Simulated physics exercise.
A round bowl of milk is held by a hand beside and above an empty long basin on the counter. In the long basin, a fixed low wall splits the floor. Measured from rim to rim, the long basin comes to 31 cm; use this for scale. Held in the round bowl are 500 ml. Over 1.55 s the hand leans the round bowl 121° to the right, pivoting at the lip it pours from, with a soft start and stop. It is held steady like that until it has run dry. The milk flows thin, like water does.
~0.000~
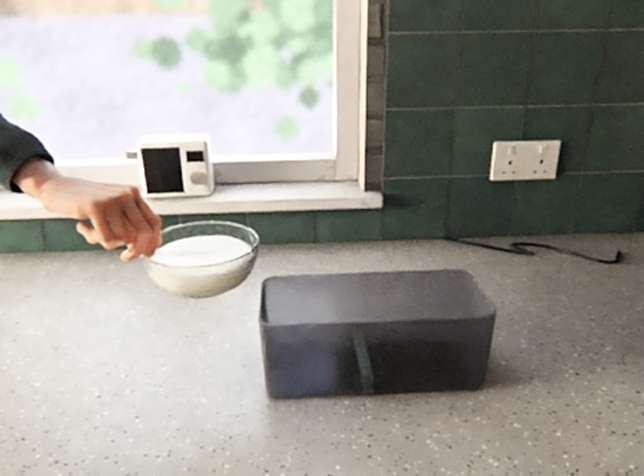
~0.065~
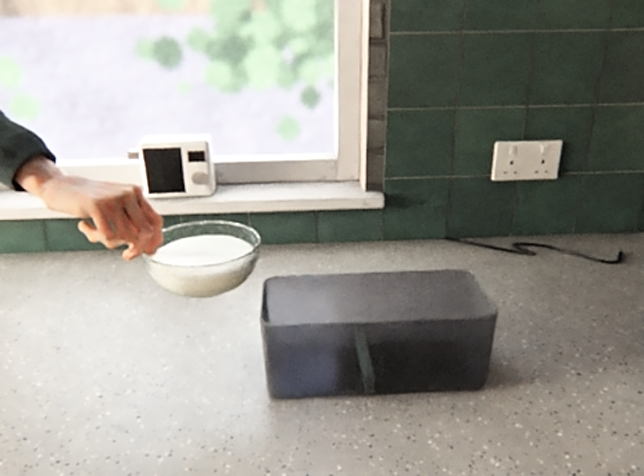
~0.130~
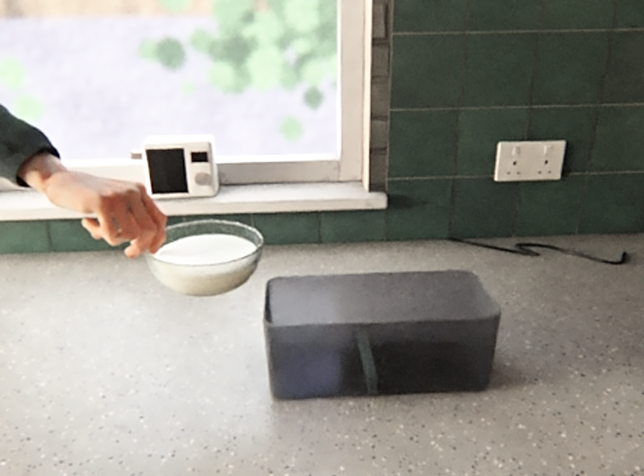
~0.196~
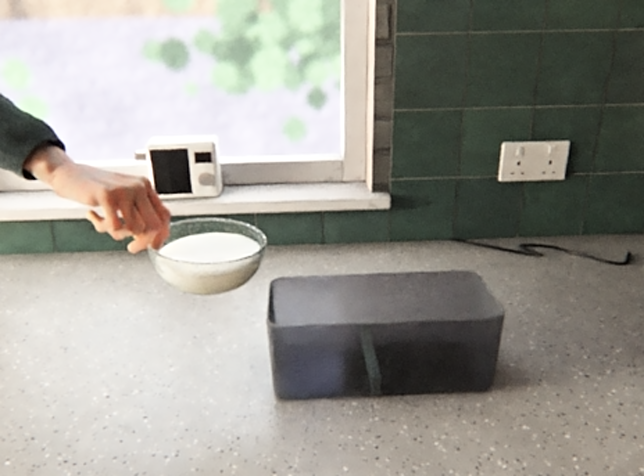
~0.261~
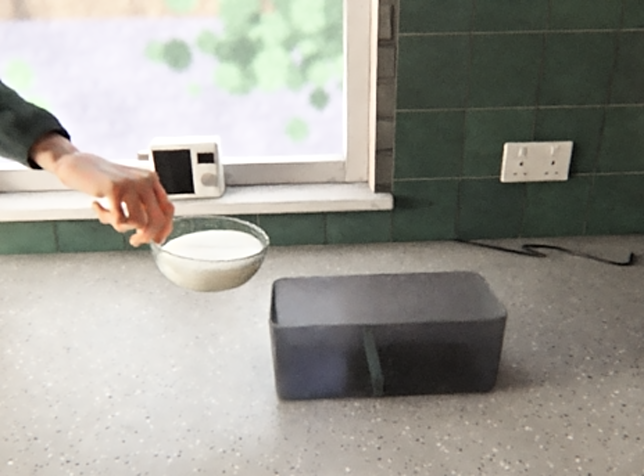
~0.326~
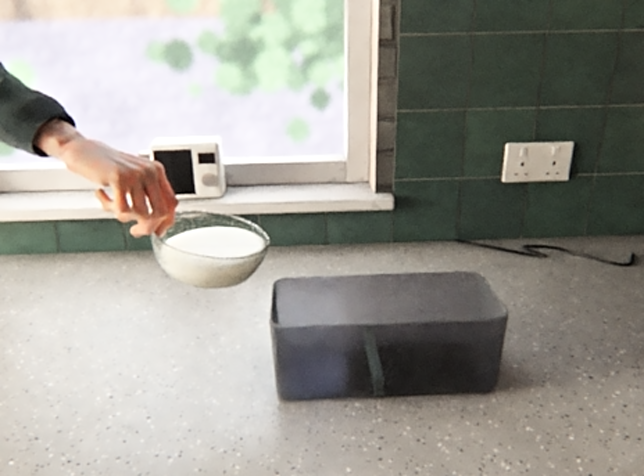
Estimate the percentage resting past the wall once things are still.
I would say roughly 16 percent.
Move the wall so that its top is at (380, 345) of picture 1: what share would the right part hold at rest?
In that case some 5 per cent.
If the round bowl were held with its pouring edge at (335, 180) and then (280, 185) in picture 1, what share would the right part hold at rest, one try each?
Try 1: Approx. 90 %; try 2: Approx. 55 %.
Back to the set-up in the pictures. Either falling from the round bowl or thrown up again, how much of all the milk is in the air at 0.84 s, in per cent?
Some 36 % is the figure.
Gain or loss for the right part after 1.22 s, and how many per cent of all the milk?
It ends up higher by roughly 4.
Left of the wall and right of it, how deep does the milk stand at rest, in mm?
The left side settles near 24 mm and the right side near 4 mm.
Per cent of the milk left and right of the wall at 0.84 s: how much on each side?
About 28 left, 0 right.
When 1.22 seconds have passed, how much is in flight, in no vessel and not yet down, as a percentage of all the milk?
In-air share: About 2 %.
Then, 0.84 s in, the tilt is 69° and 35 per cent is still to pour, 28 is left of the wall and 0 right of it.
Then, 1.22 s in, the tilt is 108° and 0 per cent is still to pour, 86 is left of the wall and 12 right of it.
Then, 1.62 s in, the tilt is 121° and 0 per cent is still to pour, 84 is left of the wall and 15 right of it.
Then, 2.05 s in, the tilt is 121° and 0 per cent is still to pour, 84 is left of the wall and 15 right of it.
Finally, 84 per cent lies left of the wall, 16 right of it and 1 outside.
